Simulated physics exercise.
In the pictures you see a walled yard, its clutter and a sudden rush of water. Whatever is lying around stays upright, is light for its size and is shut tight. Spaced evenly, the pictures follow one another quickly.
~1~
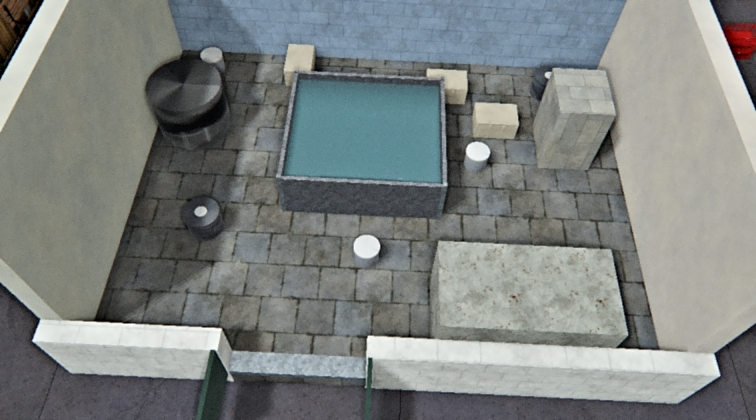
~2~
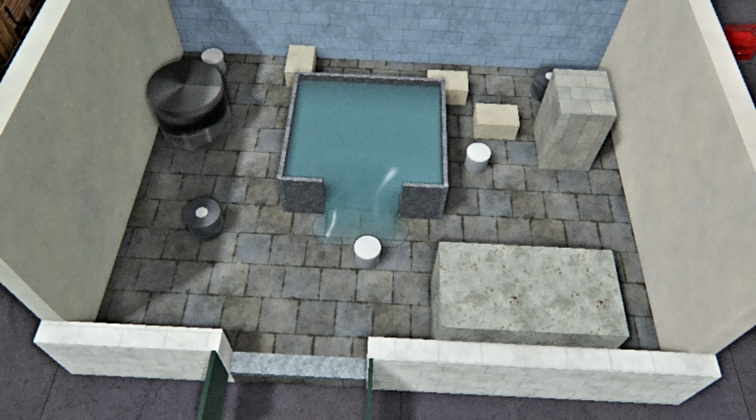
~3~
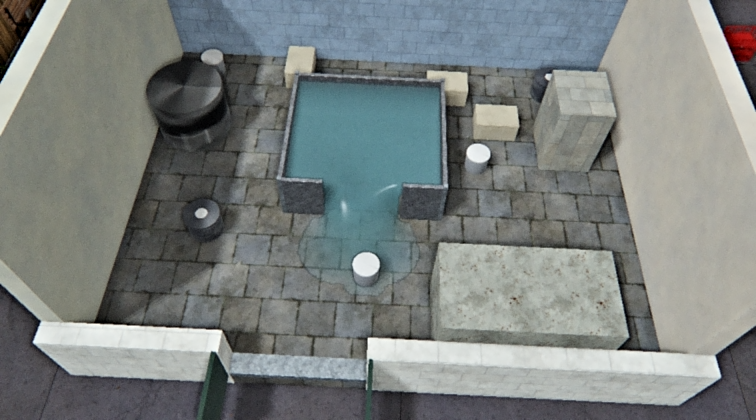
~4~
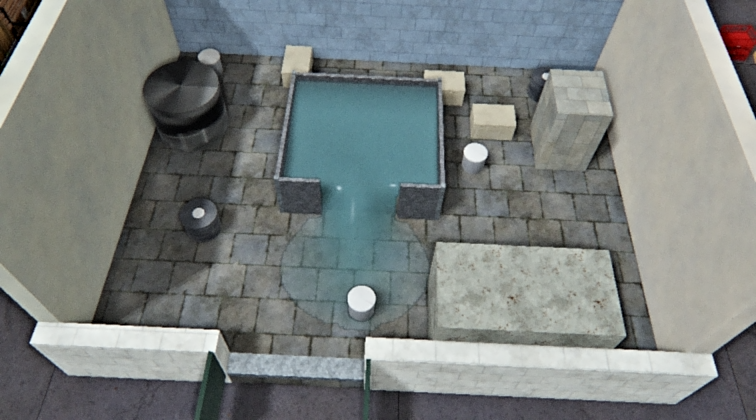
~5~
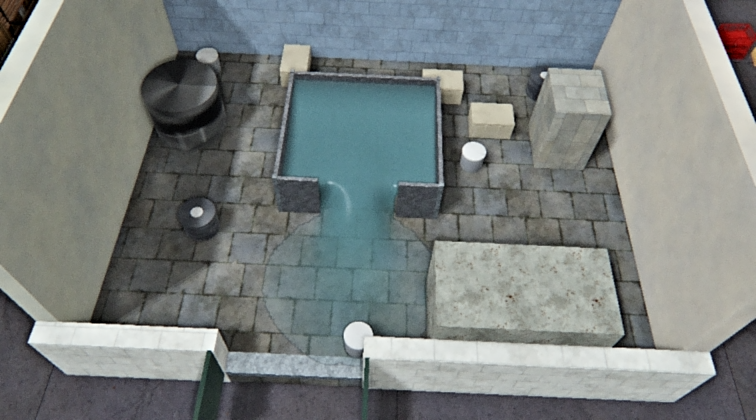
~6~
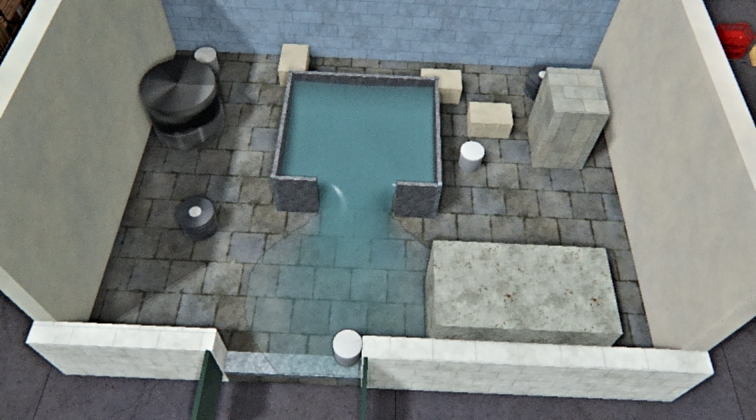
In this clip, the front of a raised pool in a walled yard opens and water spreads across the paving, pushing a small white cylinder forward to the gap in the front wall while the other objects stay put.
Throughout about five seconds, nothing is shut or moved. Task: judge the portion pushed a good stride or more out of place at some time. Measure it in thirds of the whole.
Fewer than a third of the things get pushed well away.
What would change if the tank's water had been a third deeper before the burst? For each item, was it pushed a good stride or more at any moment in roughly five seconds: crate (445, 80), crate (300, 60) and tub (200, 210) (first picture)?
Object 1: Didn't cover it. Object 2: Didn't cover it. Object 3: Didn't cover it.
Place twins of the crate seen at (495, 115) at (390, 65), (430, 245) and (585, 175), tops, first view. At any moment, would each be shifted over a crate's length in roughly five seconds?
In sequence: Hardly budges; knocked well away; hardly budges.
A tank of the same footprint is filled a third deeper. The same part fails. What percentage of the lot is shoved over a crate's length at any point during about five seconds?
I get 10 percent.
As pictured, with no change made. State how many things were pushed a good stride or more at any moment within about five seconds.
My tally gives 1.
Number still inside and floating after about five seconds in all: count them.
I make it 0.
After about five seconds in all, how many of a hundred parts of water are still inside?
Roughly 62 in a hundred.
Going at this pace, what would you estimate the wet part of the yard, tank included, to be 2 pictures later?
By my count it's near 25 in a hundred.
A moment on, 1 of 8 are well off their spots; 0 afloat.
Next, 1 of 8 are well off their spots; 0 afloat.
Later, 1 of 8 are well off their spots; 0 afloat.
In the end, 1 of 8 are well off their spots, and 1 have been at some point; 0 afloat.
